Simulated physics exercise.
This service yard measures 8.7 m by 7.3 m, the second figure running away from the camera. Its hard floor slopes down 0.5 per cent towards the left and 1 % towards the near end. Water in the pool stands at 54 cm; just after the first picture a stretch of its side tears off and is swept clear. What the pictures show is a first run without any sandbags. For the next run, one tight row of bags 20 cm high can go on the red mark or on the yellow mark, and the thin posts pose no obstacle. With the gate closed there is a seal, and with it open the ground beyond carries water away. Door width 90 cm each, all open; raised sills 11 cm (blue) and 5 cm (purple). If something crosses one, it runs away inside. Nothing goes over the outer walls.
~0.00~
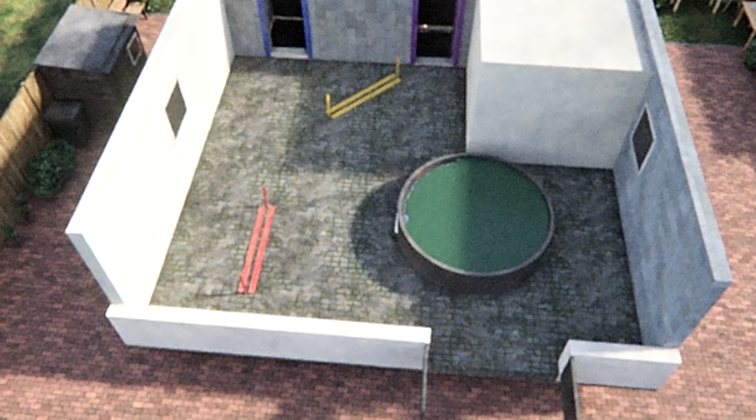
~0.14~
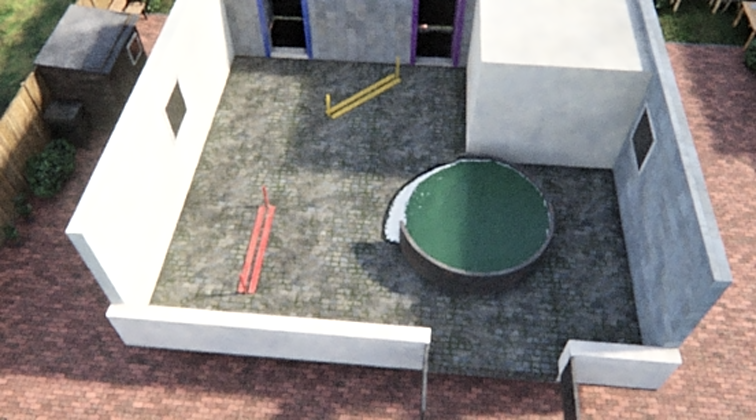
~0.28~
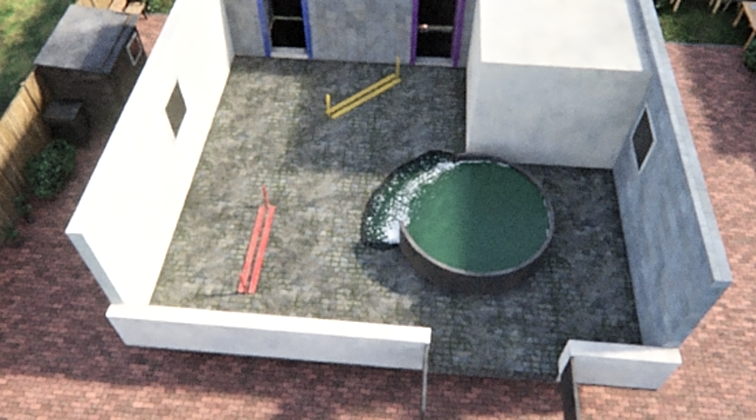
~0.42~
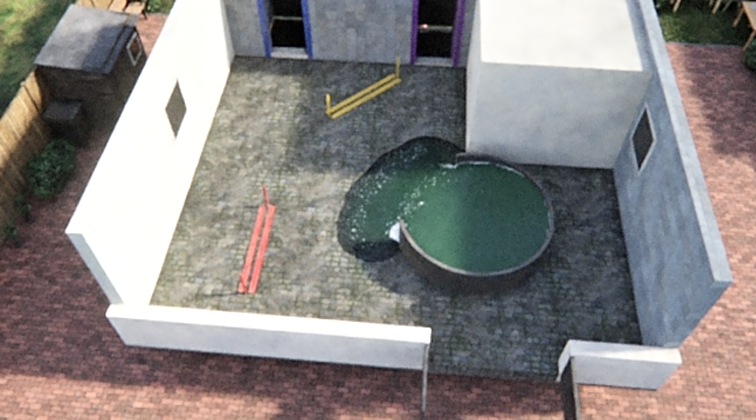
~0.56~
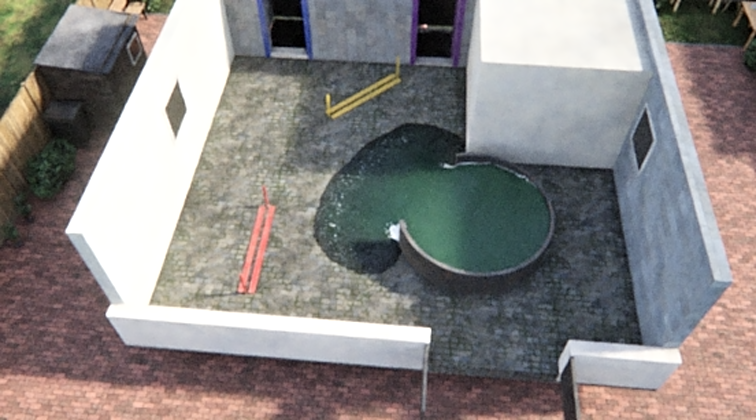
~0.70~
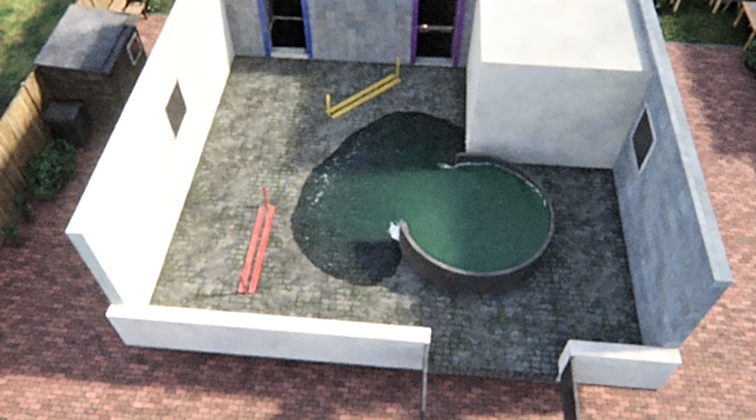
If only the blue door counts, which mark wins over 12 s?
The yellow mark.
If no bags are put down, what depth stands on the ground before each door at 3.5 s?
Blue 14 cm, purple 6 cm.
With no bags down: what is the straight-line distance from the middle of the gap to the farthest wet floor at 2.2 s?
About 5.2 metres out.
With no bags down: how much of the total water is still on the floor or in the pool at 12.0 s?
I'd say roughly 96 in a hundred, give or take.
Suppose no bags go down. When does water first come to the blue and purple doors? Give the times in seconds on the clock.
For blue it's 2.2 s, and for purple it's 2.0 s.
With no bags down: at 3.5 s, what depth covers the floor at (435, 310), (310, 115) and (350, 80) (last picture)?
Depths: About 0, 5, 4 cm.
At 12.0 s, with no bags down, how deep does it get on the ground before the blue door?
About 2.5 centimetres.
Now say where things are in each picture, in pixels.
In the first picture, the pool at (475, 212) is whole and still, 54 cm deep.
In the second picture, water pours out at (413, 192) and has run 1.1 m, to a hidden place; typically 7 cm deep outside, 54 cm at the pool's back.
In the third picture, the front is at (366, 240), 1.4 m from the gap at (413, 193); 1.7 m2 of floor is under water; 54 cm left at the back of the pool.
In the fourth picture, the front is at (352, 250), 1.7 m from the gap at (413, 194); 3.7 m2 of floor is under water; 54 cm left at the back of the pool.
In the fifth picture, water pours out at (413, 194) and has run 2.0 m, to (325, 242); typically 5 cm deep outside, 54 cm at the pool's back.
In the sixth picture, water pours out at (413, 194) and has run 2.4 m, to (297, 225); typically 4 cm deep outside, 52 cm at the pool's back.
After 1.4 s water covers 40 % of the floor and is deepest (25 cm) near (401, 205) in the run without bags; in at the blue door, 0 L with no bags, 0 L with the row on red, 0 L on yellow.
After 2.2 s water covers 55 % of the floor and is deepest (21 cm) near (411, 192) in the run without bags; in at the blue door, 0 L with no bags, 0 L with the row on red, 0 L on yellow.
After 3.5 s water covers 60 % of the floor and is deepest (35 cm) near (246, 69) in the run without bags; in at the blue door, 2 L with no bags, 4 L with the row on red, 0 L on yellow.
After 7.0 s water covers 75 % of the floor and is deepest (14 cm) near (141, 326) in the run without bags; in at the blue door, 53 L with no bags, 61 L with the row on red, 7 L on yellow.
After 12.0 s water covers 90 % of the floor and is deepest (14 cm) near (141, 326) in the run without bags; in at the blue door, 53 L with no bags, 61 L with the row on red, 7 L on yellow.
